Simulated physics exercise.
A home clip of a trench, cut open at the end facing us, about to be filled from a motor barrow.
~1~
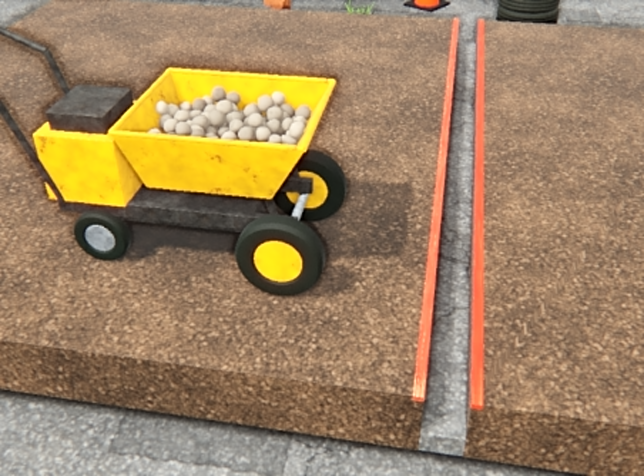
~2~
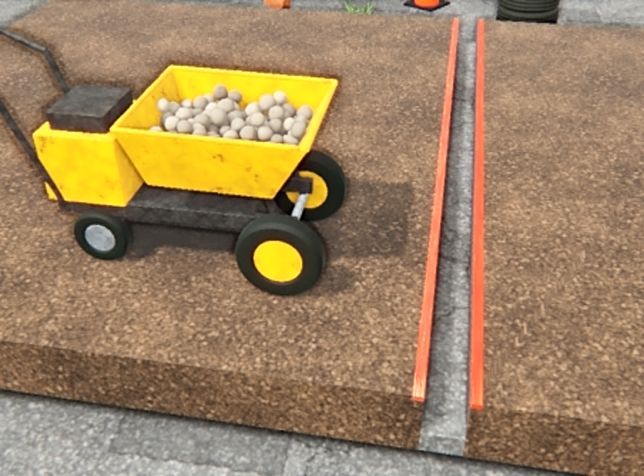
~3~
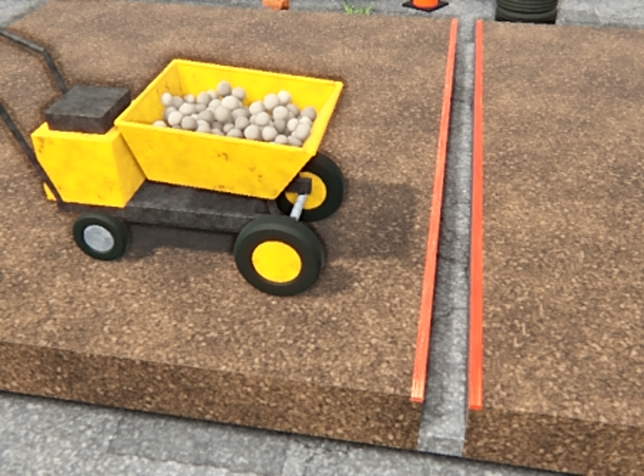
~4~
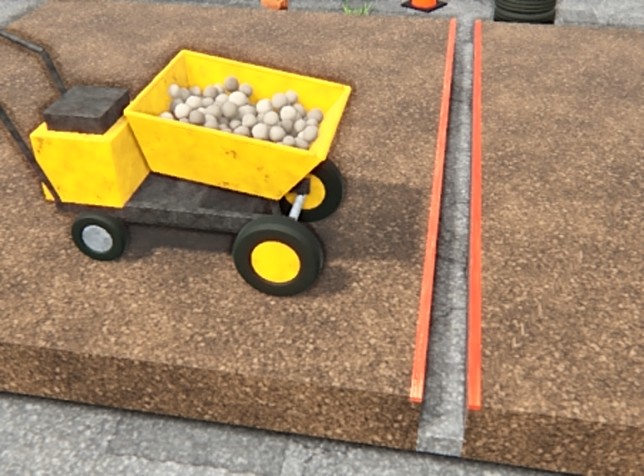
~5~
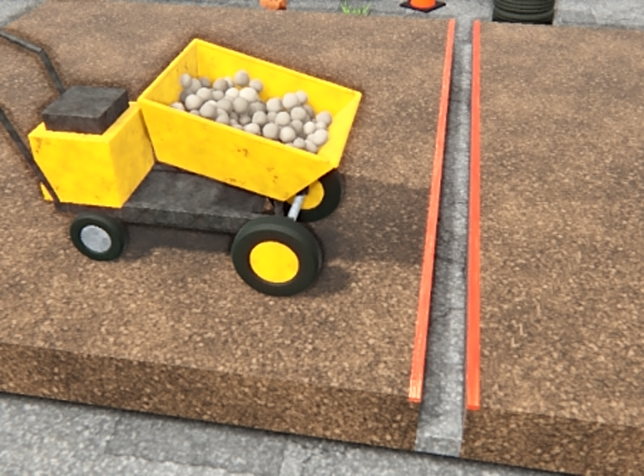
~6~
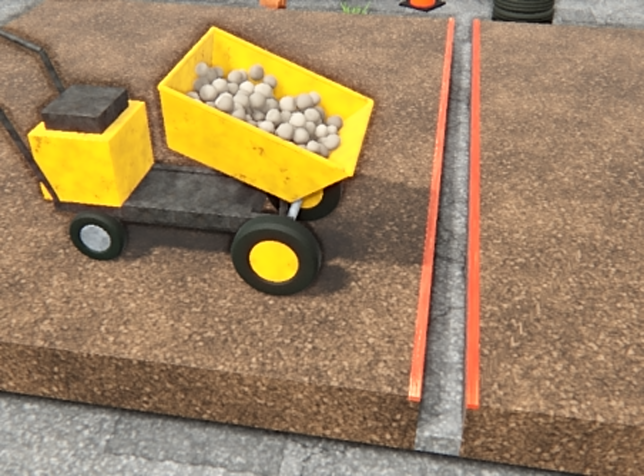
At the start, a yellow motor barrow stands on brown ground with its skip level and loaded with pale pebbles, left of a narrow trench edged by two orange strips. The skip then tilts gradually toward the trench, its back end rising clearly while the pebbles stay inside.
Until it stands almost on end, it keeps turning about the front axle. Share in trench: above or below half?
The part in the trench outweighs the part outside.
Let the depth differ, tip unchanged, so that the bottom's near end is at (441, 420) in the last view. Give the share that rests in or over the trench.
Something close to 50 per cent.
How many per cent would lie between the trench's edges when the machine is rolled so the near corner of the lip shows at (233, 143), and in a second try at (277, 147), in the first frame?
The first stopping place yields 30 % and the other yields 60 %.
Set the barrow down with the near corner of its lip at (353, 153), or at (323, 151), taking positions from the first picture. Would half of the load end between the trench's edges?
At the earlier place the lesser portion ends between the edges, at the later place the greater portion.
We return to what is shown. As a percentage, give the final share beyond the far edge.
About 15 %.
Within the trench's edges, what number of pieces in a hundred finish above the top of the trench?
20 %, roughly.
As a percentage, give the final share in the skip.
It is some 0 percent.
Just after the last frame, skip tipped steeply; every one in the skip.
A moment on, skip tipped right over; the larger part in the skip; about a tenth short of the trench; roughly a quarter in or heaped over the trench; just a few beyond it; just a few falling.
Further on, skip tipped right over; about a tenth in the skip; about a tenth short of the trench; roughly two thirds in or heaped over the trench; about a tenth beyond it.
When it is over, skip tipped right over; about a tenth short of the trench; roughly two thirds in or heaped over the trench; roughly a quarter beyond it.
